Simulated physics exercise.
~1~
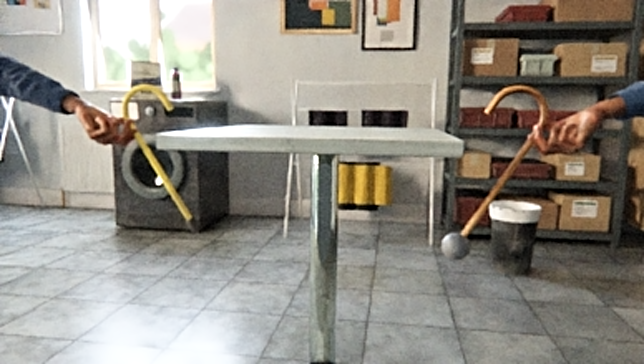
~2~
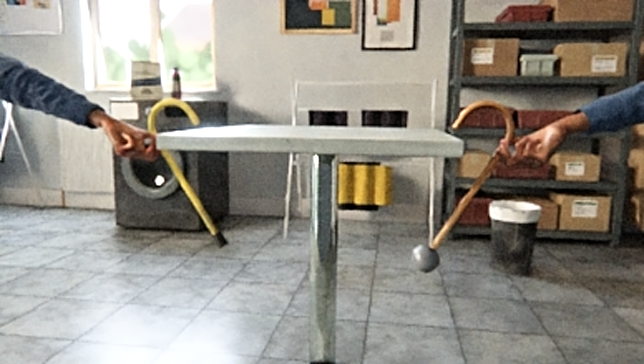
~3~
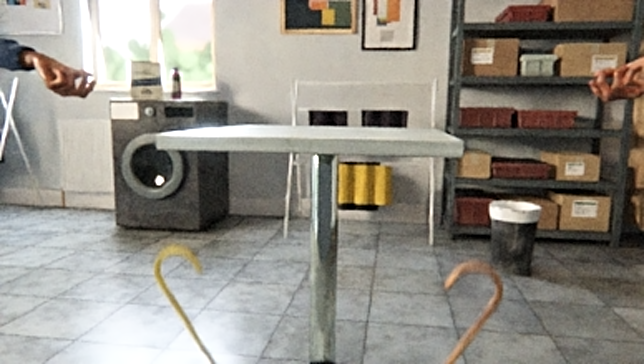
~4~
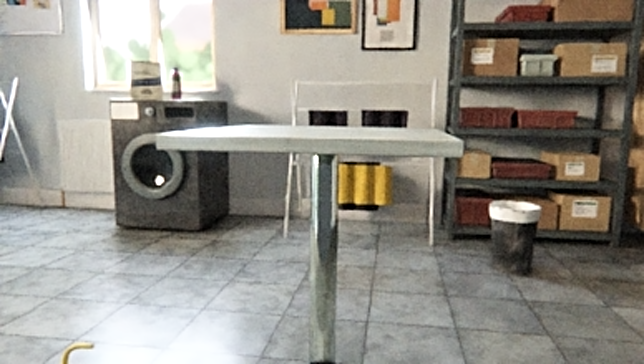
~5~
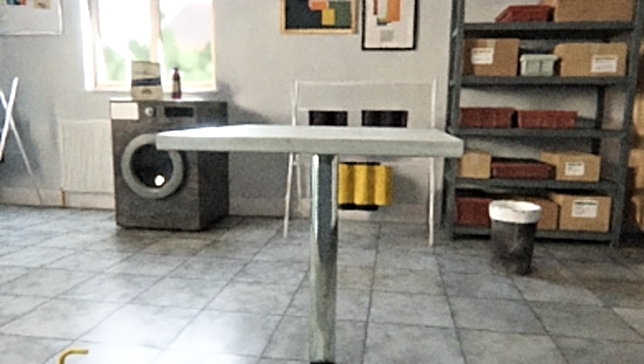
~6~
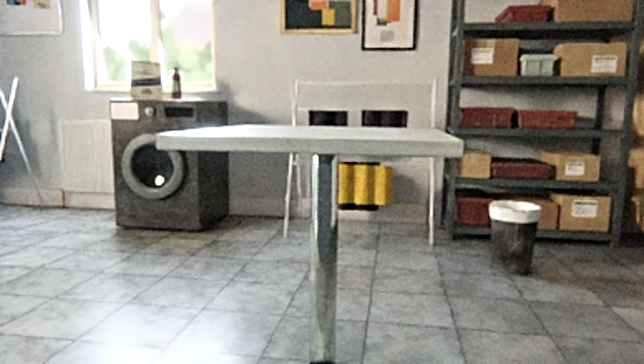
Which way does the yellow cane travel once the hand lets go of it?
The yellow cane moves down, dropping past the left end of the table toward the bottom of the view.
